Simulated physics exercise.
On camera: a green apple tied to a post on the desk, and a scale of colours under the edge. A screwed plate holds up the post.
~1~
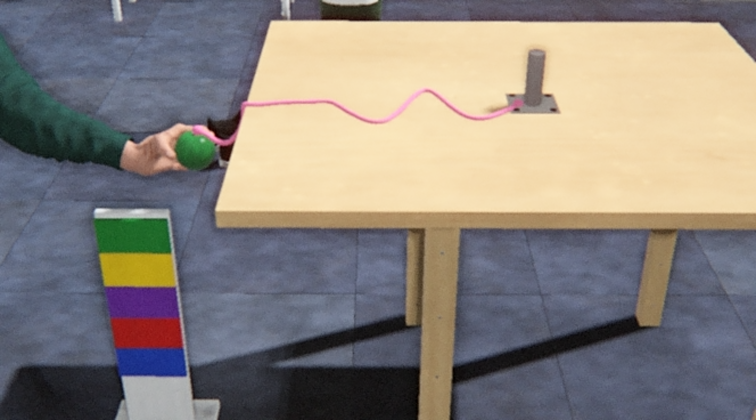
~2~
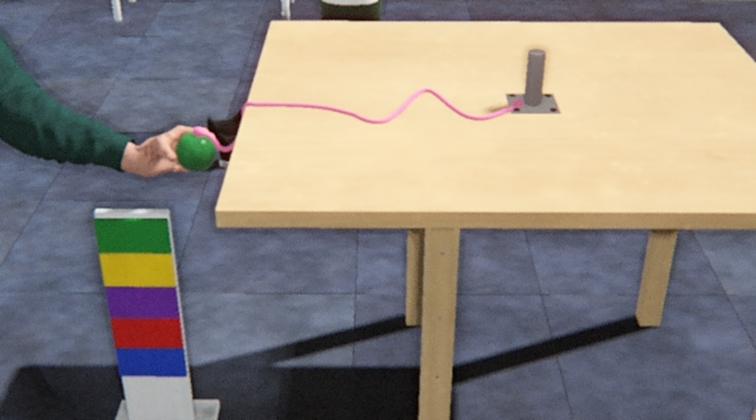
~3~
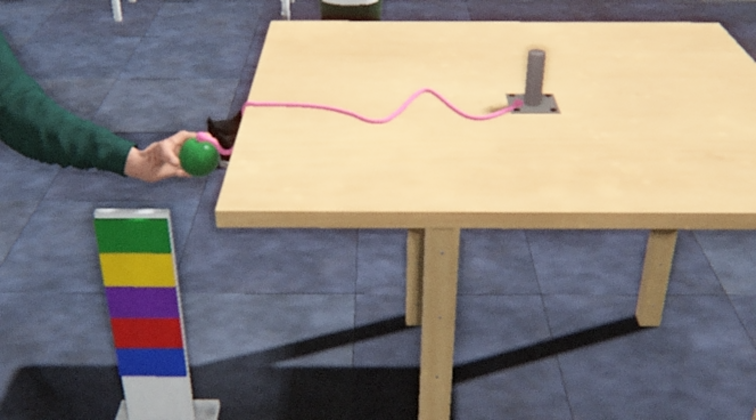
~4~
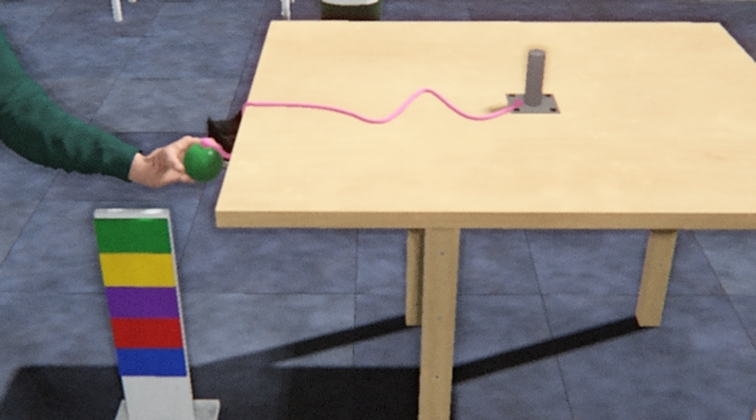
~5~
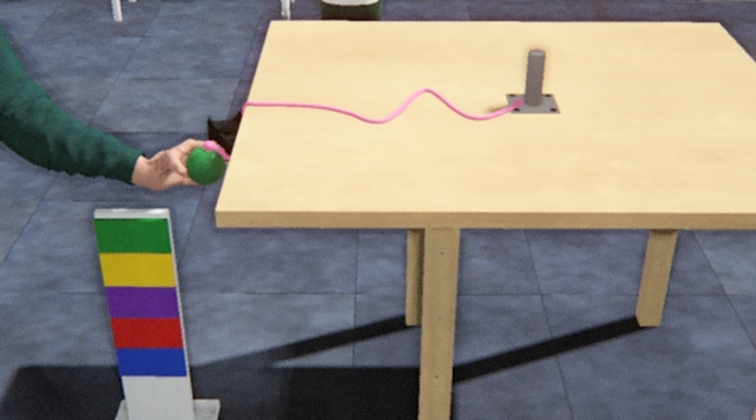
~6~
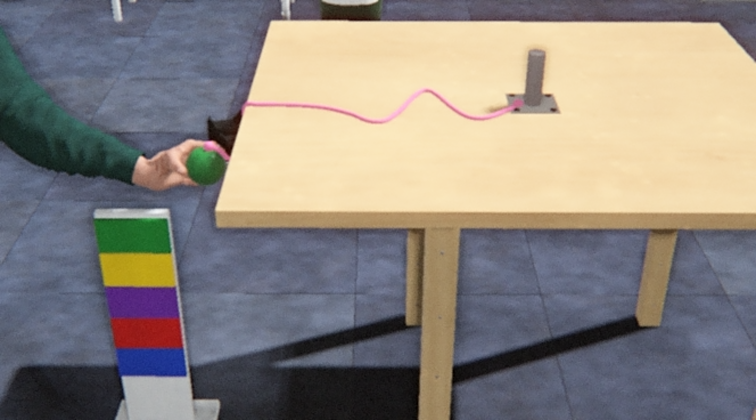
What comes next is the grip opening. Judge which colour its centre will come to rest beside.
Its centre comes to rest beside purple.
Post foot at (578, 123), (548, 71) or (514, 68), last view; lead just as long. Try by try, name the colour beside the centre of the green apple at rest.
In turn, yellow, then yellow, then purple.
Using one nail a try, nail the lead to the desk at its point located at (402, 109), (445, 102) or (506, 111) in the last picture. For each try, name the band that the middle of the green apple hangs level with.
It ends beside green the first time, yellow the second and purple the third.
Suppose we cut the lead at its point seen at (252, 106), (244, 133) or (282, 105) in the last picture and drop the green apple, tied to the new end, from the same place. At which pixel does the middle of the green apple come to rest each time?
In order, roughly (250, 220), (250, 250) and (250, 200).
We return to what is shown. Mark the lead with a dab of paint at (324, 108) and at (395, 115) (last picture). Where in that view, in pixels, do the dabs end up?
First one: (246, 140); second one: (302, 107).
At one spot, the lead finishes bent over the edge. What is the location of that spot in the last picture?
Location: About (348, 113).
Soon after, apple near (247, 281); level with yellow.
Then, apple near (260, 296); level with purple.
At rest, apple near (257, 297); level with purple. The purple one.
